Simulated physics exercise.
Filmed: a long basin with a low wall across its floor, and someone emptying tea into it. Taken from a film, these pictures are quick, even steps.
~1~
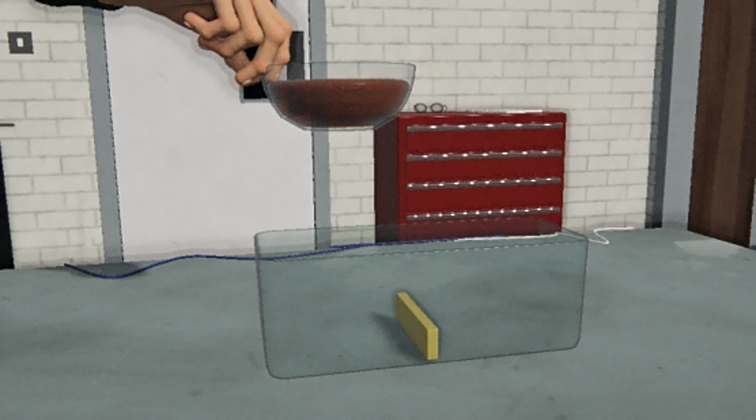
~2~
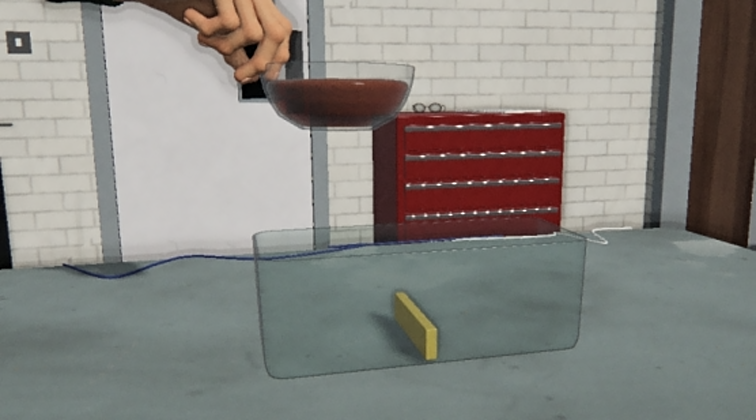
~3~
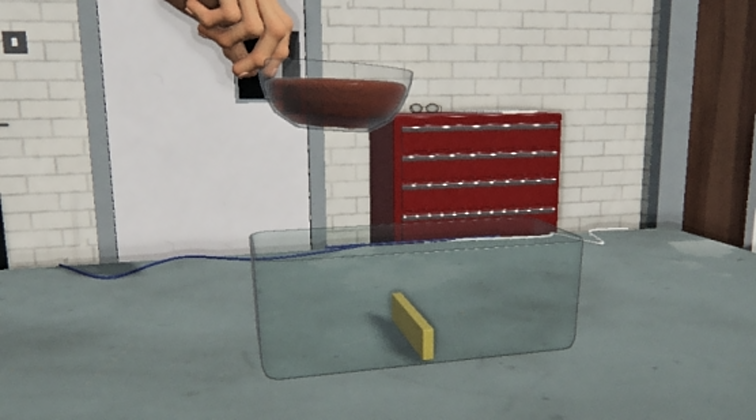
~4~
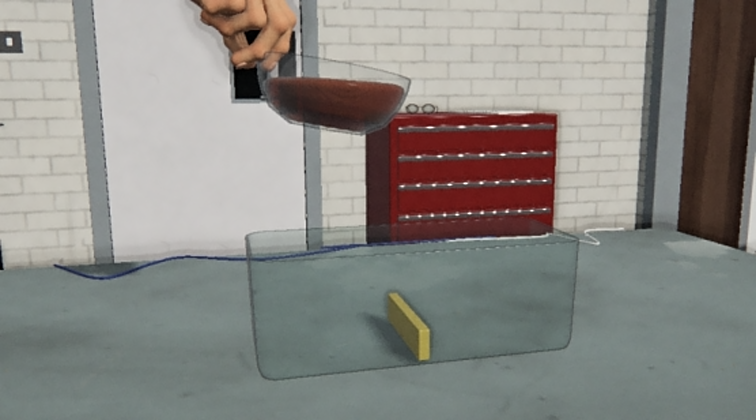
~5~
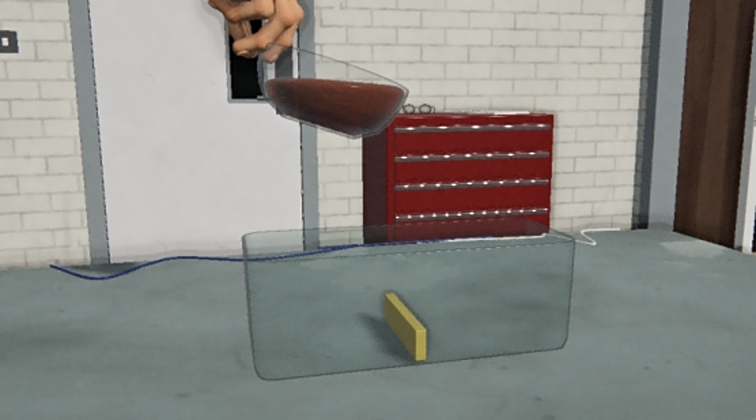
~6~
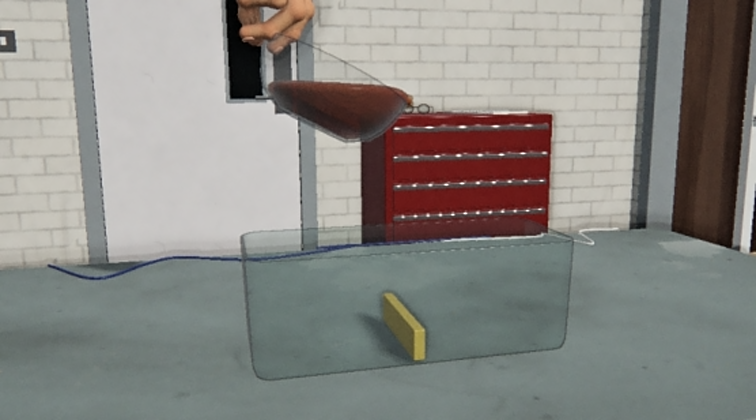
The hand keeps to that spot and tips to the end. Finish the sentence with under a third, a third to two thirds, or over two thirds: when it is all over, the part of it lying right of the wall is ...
... over two thirds.
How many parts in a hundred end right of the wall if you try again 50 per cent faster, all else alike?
Close to 80 in a hundred.
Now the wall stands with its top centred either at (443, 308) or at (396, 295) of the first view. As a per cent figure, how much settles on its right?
First some 70, then 95 per cent.
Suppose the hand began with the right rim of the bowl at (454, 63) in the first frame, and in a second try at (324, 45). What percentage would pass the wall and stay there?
Roughly 90 % and 20 %.
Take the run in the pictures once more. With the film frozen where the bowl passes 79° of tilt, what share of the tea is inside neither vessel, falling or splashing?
About 40 per cent.
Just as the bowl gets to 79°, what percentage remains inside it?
Amount still in: Approx. 20 %.
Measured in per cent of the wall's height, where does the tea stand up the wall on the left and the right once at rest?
10 per cent for the left part, 70 for the right.
A moment on, the bowl is tipped on its side and 21 per cent is still to pour, 0 is left of the wall and 38 right of it.
Next, the bowl is tipped on its side and 1 per cent is still to pour, 11 is left of the wall and 82 right of it.
Then the bowl is tipped on its side and 0 per cent is still to pour, 13 is left of the wall and 86 right of it.
Later the bowl is tipped on its side and 0 per cent is still to pour, 13 is left of the wall and 86 right of it.
In the end 13 per cent lies left of the wall, 86 right of it and 1 outside.
